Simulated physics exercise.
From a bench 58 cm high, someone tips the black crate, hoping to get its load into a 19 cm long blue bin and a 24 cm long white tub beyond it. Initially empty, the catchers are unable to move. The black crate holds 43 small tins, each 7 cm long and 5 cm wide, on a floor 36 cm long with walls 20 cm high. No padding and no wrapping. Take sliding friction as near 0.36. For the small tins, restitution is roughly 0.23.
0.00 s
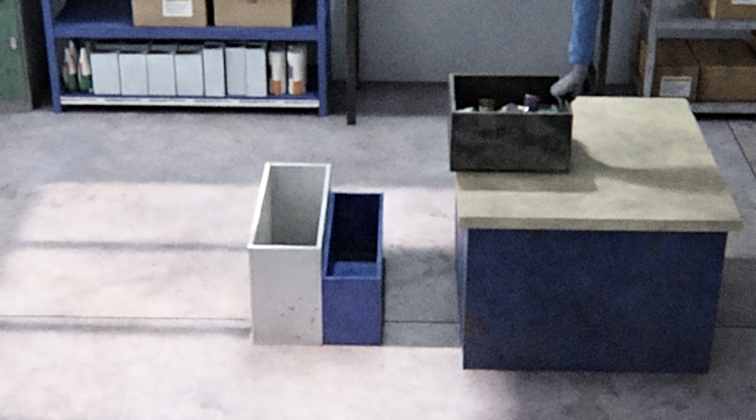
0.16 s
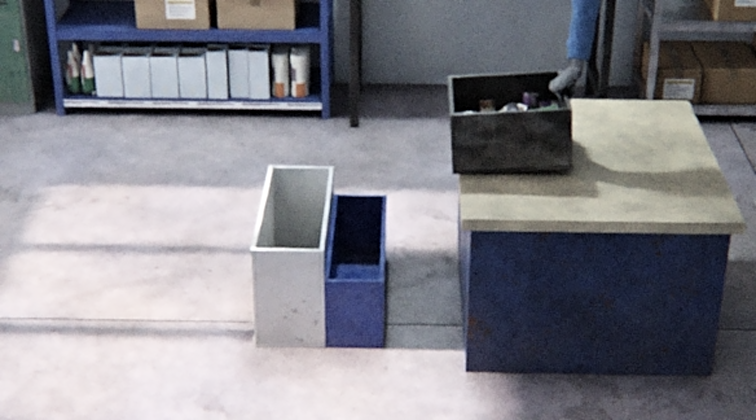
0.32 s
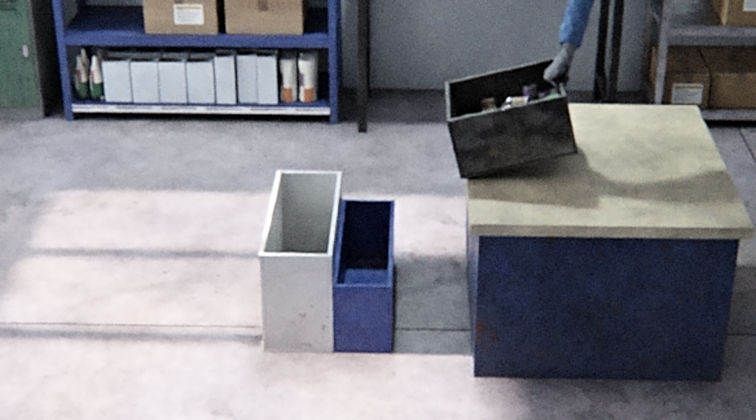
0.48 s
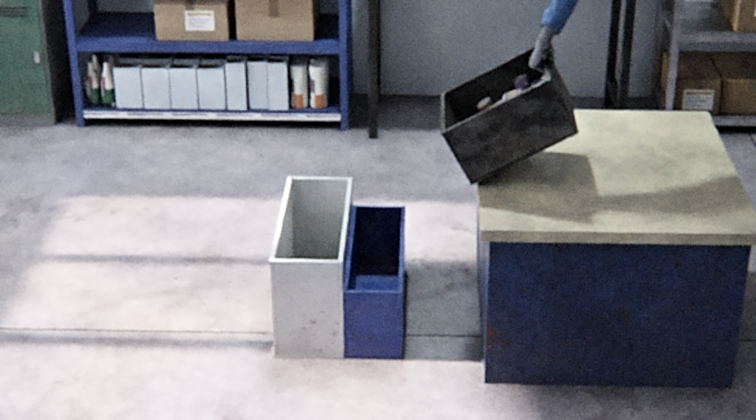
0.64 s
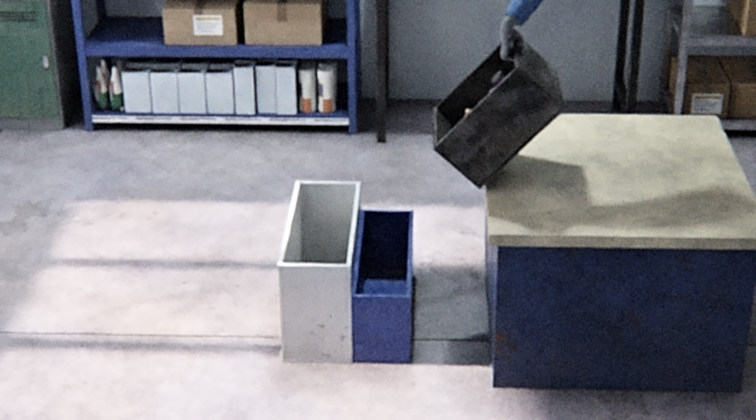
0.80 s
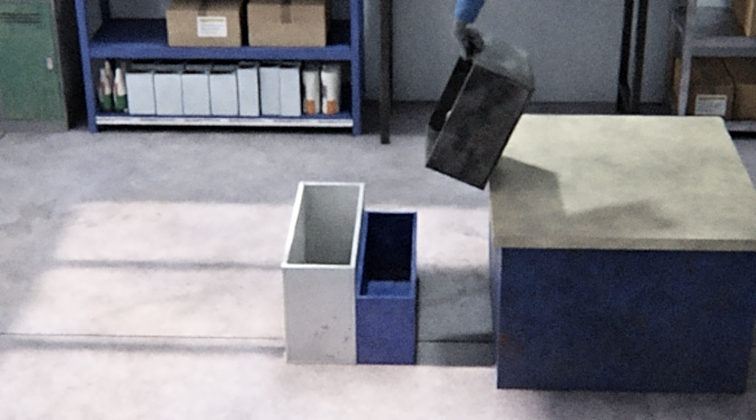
A workshop with a pale concrete floor is seen from a raised angle, with a blue shelf of boxes and files along the back wall. A black crate of small items sits at the left edge of a blue bench with a beige top, right of a narrow blue bin and a taller white tub. A gloved hand lifts the crate's right side, tilting it steeply leftward, while the camera pans slightly left.
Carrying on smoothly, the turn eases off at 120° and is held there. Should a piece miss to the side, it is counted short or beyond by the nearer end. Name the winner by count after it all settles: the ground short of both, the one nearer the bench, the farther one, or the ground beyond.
The winner is first.
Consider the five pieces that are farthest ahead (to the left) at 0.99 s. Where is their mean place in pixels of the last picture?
They'd be centred about (432, 134) in the last picture.
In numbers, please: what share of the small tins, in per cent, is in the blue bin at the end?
That comes to around 90 per cent.
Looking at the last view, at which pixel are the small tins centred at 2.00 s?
Somewhere around (386, 303) in pixels.
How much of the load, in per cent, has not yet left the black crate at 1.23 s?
Near 75 per cent, give or take.
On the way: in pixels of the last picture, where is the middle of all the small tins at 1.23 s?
The centre sits near (432, 161).
After 0.99 s, tilt 89°; 43 still in the black crate.
After 1.23 s, tilt 110°; 32 still in the black crate, 1 in the blue bin and 10 in the air.
After 1.57 s, tilt 120°; 4 still in the black crate, 24 in the blue bin, 2 in the white tub and 13 in the air.
Outcome (at 2.00 s), 38 in the blue bin and 5 in the white tub.
